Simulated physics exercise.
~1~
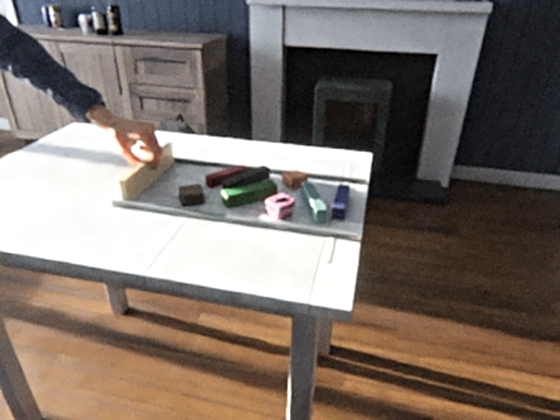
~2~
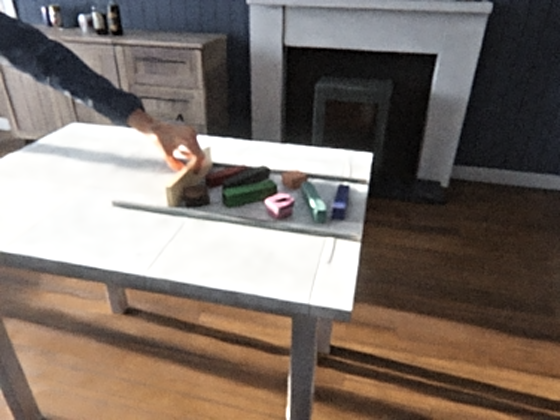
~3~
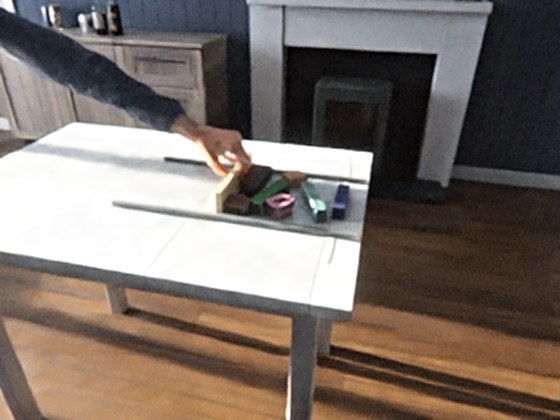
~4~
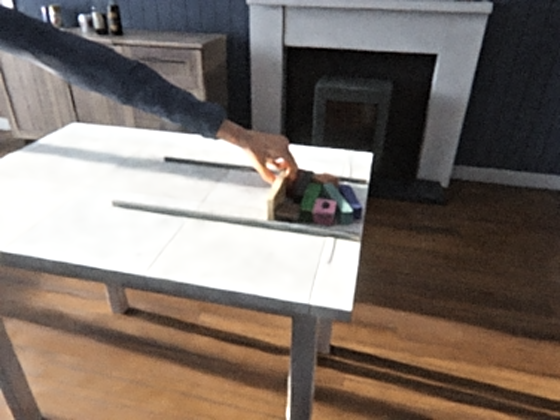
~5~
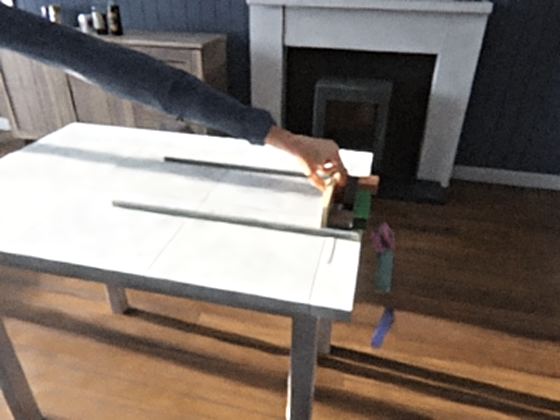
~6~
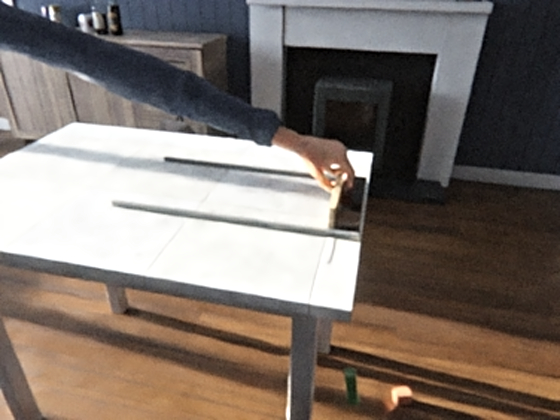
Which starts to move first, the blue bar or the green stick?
The green stick starts to move first, pushed to the right while the blue bar is still at rest near the table's edge.
